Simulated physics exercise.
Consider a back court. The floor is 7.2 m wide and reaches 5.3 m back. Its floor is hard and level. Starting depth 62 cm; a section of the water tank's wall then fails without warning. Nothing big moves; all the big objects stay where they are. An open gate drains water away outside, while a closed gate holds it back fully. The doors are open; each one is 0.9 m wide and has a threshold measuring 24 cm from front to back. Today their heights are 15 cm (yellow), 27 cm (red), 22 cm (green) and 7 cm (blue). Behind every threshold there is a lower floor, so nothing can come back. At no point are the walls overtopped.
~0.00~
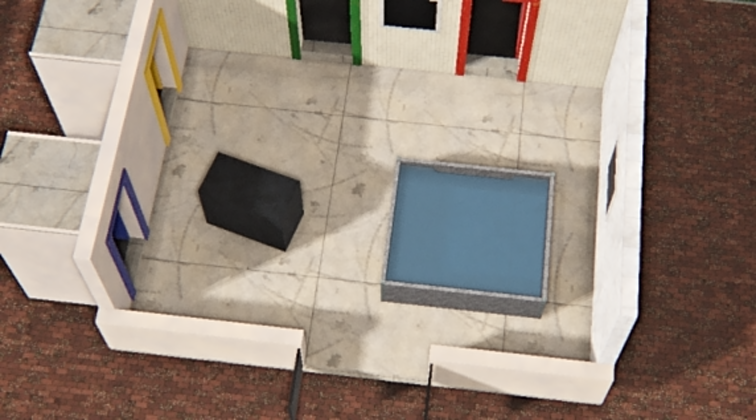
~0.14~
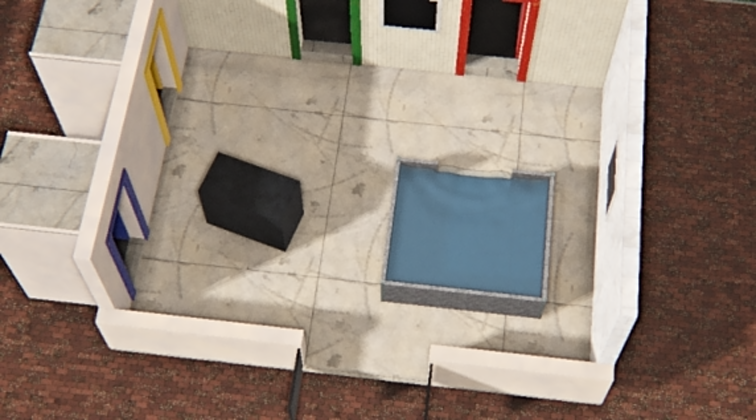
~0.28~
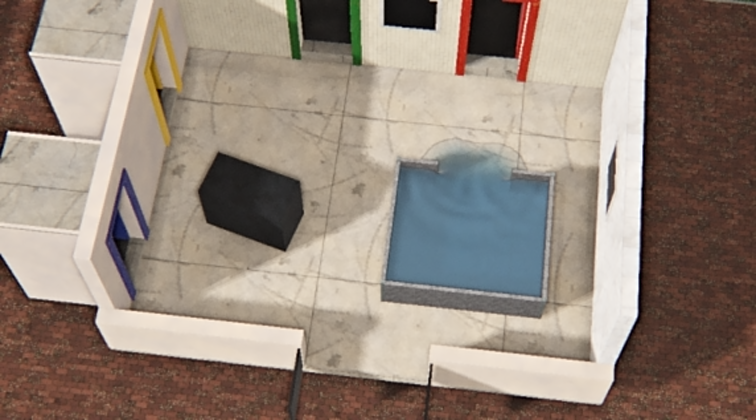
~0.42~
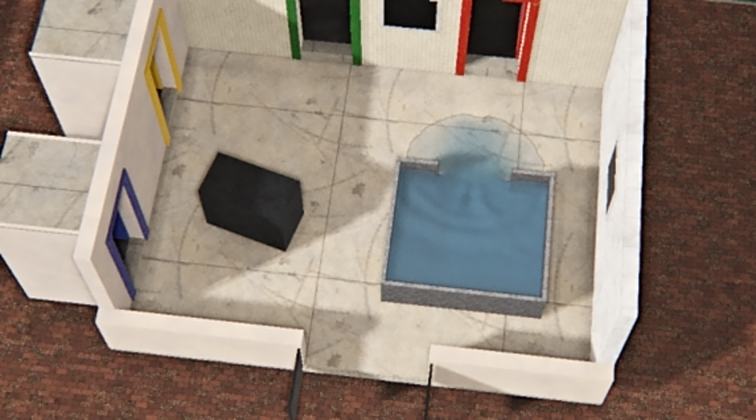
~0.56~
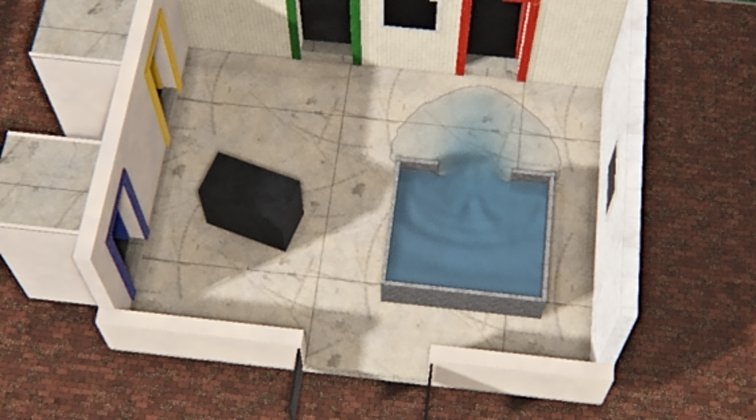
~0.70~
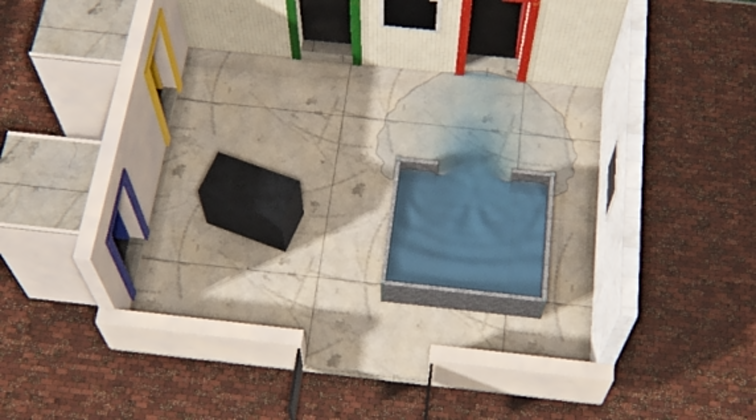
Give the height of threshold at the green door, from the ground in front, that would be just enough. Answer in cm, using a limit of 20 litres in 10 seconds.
Close to 5.5 cm.
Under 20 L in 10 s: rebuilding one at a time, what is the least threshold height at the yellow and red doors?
You'd want some 11.5 cm at yellow and some 32 cm at red.
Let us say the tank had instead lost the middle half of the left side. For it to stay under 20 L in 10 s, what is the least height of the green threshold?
Then roughly 12.5 cm.
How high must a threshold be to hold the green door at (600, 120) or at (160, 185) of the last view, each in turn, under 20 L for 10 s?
First place around 27 cm, second around 6.5 cm.
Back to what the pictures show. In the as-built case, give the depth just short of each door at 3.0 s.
Depth (cm): Yellow 8 / red 26 / green 10 / blue 0.
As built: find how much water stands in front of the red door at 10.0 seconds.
Some 11.0 centimetres.
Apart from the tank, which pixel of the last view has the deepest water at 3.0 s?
(593, 90).
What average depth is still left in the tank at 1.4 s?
It averages roughly 45 centimetres.
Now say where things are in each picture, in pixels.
In the first picture, still water, 62 cm deep, in the water tank at (469, 230); the green door at (325, 27) is dry.
In the second picture, water pours out on the far side and has run 0.3 m, to a hidden place; about 8 cm deep outside, 62 cm at the back.
In the third picture, the front is at (450, 143), 0.8 m from the gap on the far side; 1.1 m2 of floor is wet, 62 cm left at the back.
In the fourth picture, the front is at (459, 119), 1.3 m from the gap on the far side; 2.1 m2 of floor is wet, 62 cm left at the back.
In the fifth picture, the front is at (473, 90), 1.9 m from the gap on the far side; 3.5 m2 of floor is wet, 62 cm left at the back.
In the sixth picture, water pours out on the far side and has run 2.2 m, to (450, 73); about 5 cm deep outside, 56 cm at the back; 1.6 m in a straight line remain to the green door at (325, 27).
After 1.4 s water covers 20 % of the floor, deepest (38 cm) near (467, 78); it has not reached the green door.
After 3.0 s water covers 45 % of the floor, deepest (32 cm) near (593, 90); 10 cm at the green door, 0 litres in over its 22 cm threshold.
After 10.0 s water covers 95 % of the floor, deepest (17 cm) near (126, 329); 5 cm at the green door, 0 litres in over its 22 cm threshold.
At the green door as built, the water arrived by 1.6 s and peaked near 10 cm at 2.4 s.
With a threshold of 4.5 cm, 29 litres would have come in within the 10 s; with 6.5 cm, 10 litres. So under 20 litres takes about 5.5 cm.
